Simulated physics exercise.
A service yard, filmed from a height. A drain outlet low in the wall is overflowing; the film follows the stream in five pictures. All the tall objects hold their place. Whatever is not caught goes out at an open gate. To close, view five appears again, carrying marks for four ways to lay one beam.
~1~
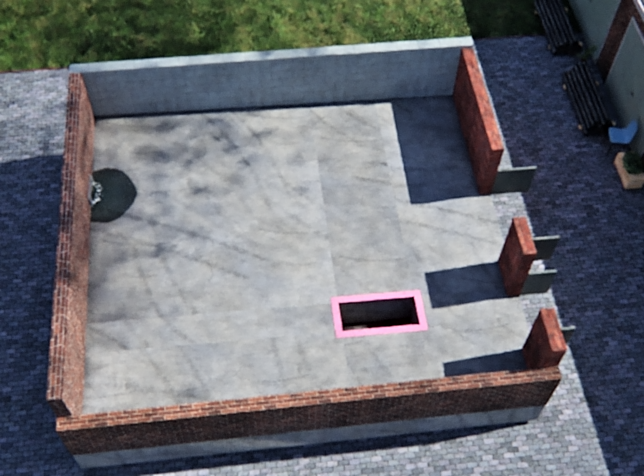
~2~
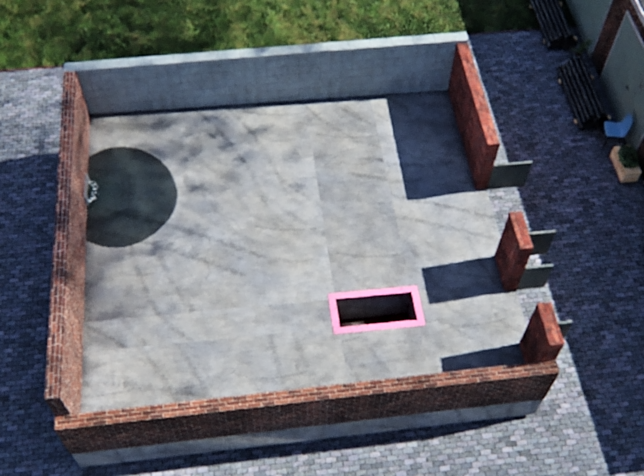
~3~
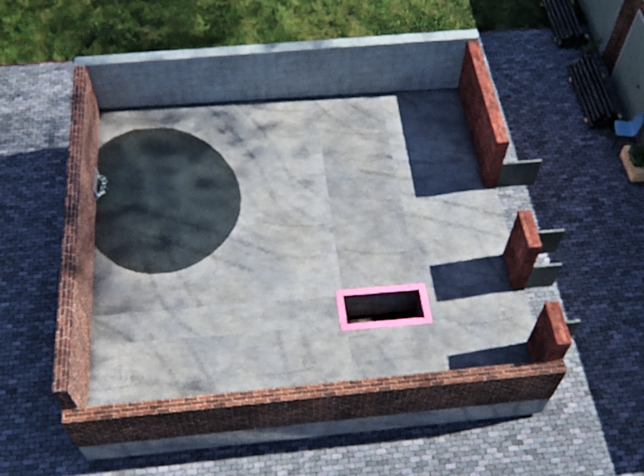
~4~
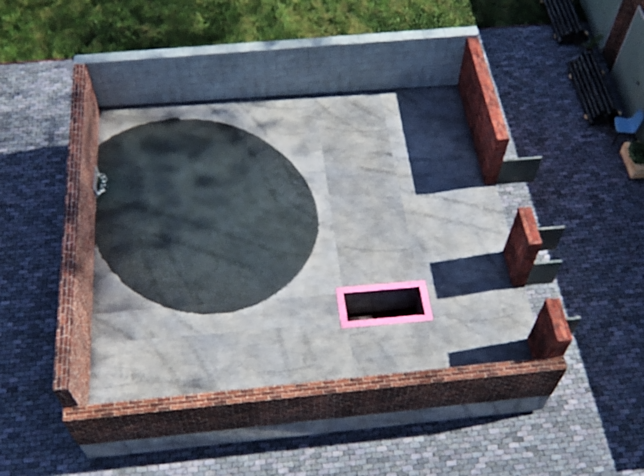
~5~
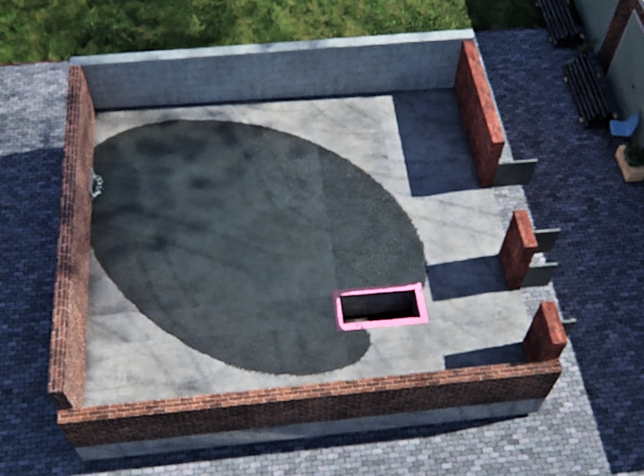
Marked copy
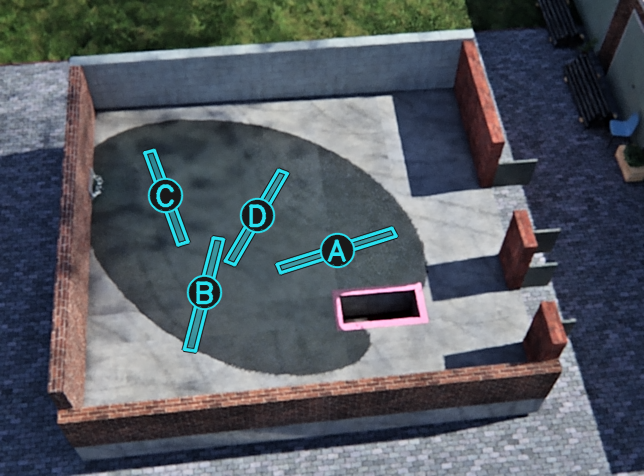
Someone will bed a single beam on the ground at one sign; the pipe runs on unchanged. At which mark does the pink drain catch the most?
Best: B.
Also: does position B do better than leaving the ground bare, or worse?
It is worse.
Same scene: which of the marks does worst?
D.
On the marked copy, A from (278, 268) to (394, 232); B from (189, 350) to (218, 238); C from (149, 151) to (183, 243); D from (229, 262) to (283, 171).
With A, about 11 % of the stream runs into the pink drain, about 88 % out by the gates.
With B, about 24 % of the stream runs into the pink drain, about 75 % out by the gates.
With C, about 15 % of the stream runs into the pink drain, about 85 % out by the gates.
With D, about 8 % of the stream runs into the pink drain, about 92 % out by the gates.
